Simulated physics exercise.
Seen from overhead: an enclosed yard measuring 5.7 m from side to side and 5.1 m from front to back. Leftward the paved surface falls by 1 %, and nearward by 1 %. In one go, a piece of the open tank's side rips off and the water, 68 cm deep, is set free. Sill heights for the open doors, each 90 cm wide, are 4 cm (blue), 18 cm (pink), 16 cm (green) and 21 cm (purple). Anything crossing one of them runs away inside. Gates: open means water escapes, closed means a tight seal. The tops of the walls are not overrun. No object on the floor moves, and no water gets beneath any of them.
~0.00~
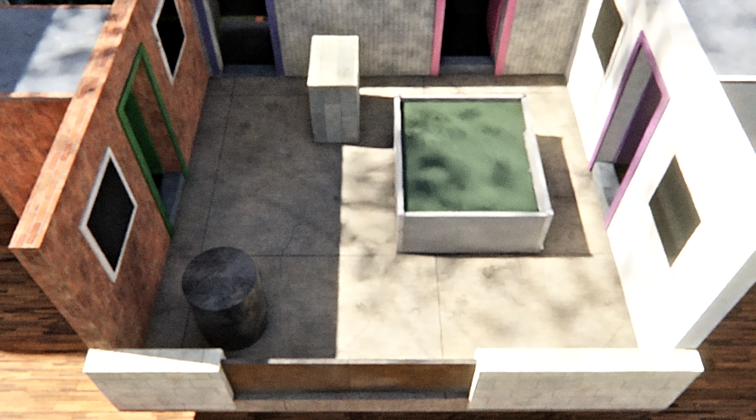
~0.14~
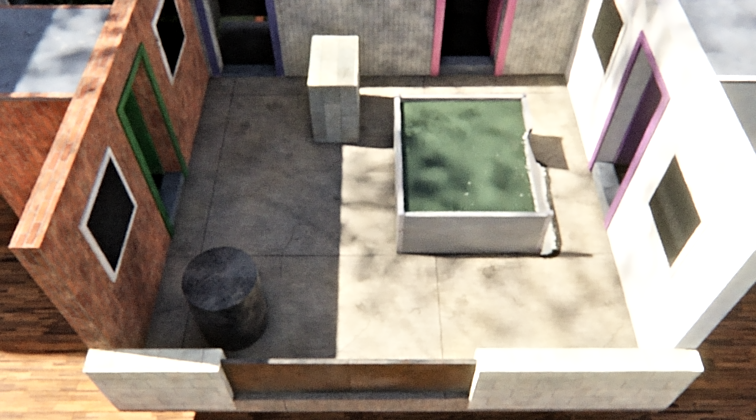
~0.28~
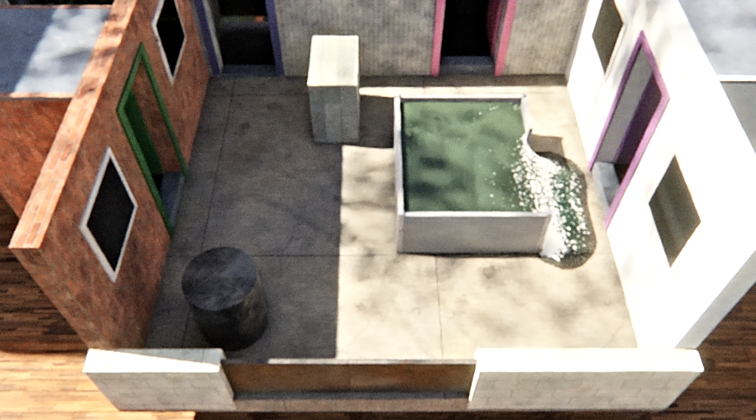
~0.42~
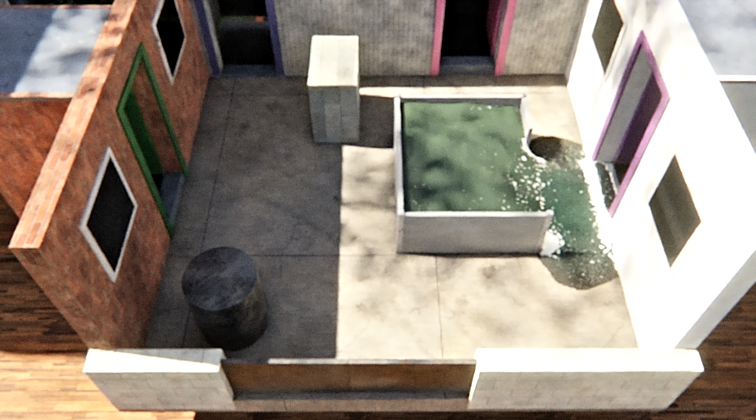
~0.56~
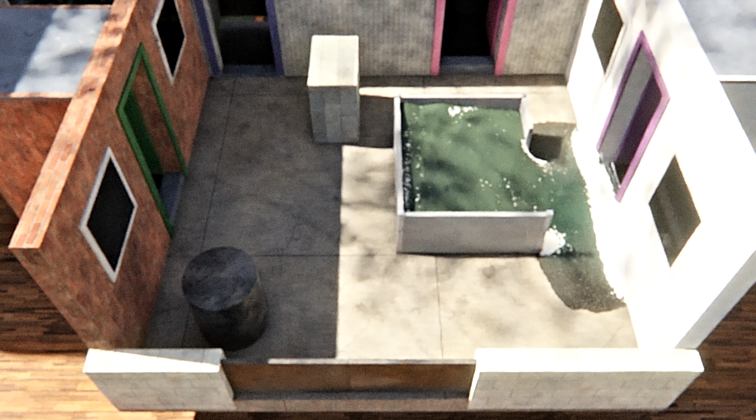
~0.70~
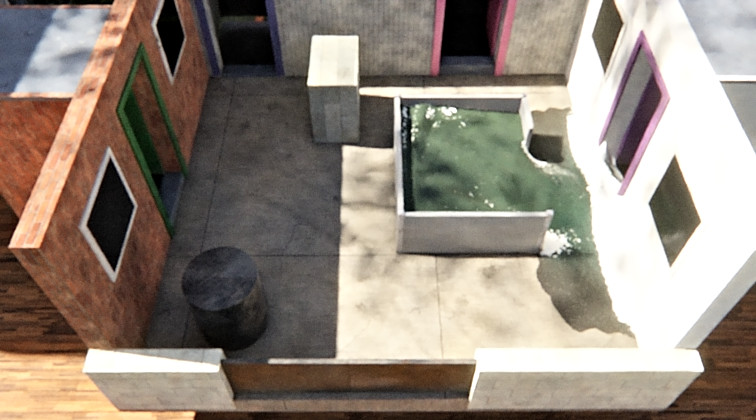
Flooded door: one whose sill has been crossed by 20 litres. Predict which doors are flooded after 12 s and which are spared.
In order: Blue door: Above the limit, pink door: Beneath the limit, green door: Beneath the limit, purple door: Above the limit.
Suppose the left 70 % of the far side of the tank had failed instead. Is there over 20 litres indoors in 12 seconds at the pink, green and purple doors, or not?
Pink beyond, green short, purple short.
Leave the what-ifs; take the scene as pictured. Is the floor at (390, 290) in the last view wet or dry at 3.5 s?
It is flooded.
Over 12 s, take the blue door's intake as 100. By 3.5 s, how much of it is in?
That works out near 0%.
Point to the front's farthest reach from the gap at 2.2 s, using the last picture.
Somewhere about (316, 379).
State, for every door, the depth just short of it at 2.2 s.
Measured in centimetres, the blue door gives 0, the pink door 11, the green door 0 and the purple door 34.
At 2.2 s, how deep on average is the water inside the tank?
It averages close to 28 centimetres.
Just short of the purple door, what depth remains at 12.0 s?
Average: ~ 4.5 cm.
After 1.4 s water covers 20 % of the floor and is deepest (48 cm) near (600, 232); blue door not reached, pink door not reached, green door not reached, purple door 47 cm at the sill, 145 L in.
After 2.2 s water covers 35 % of the floor and is deepest (40 cm) near (618, 362); blue door not reached, pink door 11 cm at the sill, 0 L in, green door not reached, purple door 34 cm at the sill, 253 L in.
After 3.5 s water covers 65 % of the floor and is deepest (28 cm) near (139, 380); blue door 3 cm at the sill, 0 L in, pink door 11 cm at the sill, 0 L in, green door not reached, purple door 20 cm at the sill, 285 L in.
After 7.0 s water covers 95 % of the floor and is deepest (16 cm) near (139, 380); blue door 12 cm at the sill, 10 L in, pink door 6 cm at the sill, 0 L in, green door 10 cm at the sill, 0 L in, purple door 10 cm at the sill, 286 L in.
After 12.0 s water covers 100 % of the floor and is deepest (14 cm) near (164, 270); blue door 9 cm at the sill, 97 L in, pink door 5 cm at the sill, 0 L in, green door 12 cm at the sill, 0 L in, purple door 5 cm at the sill, 286 L in.
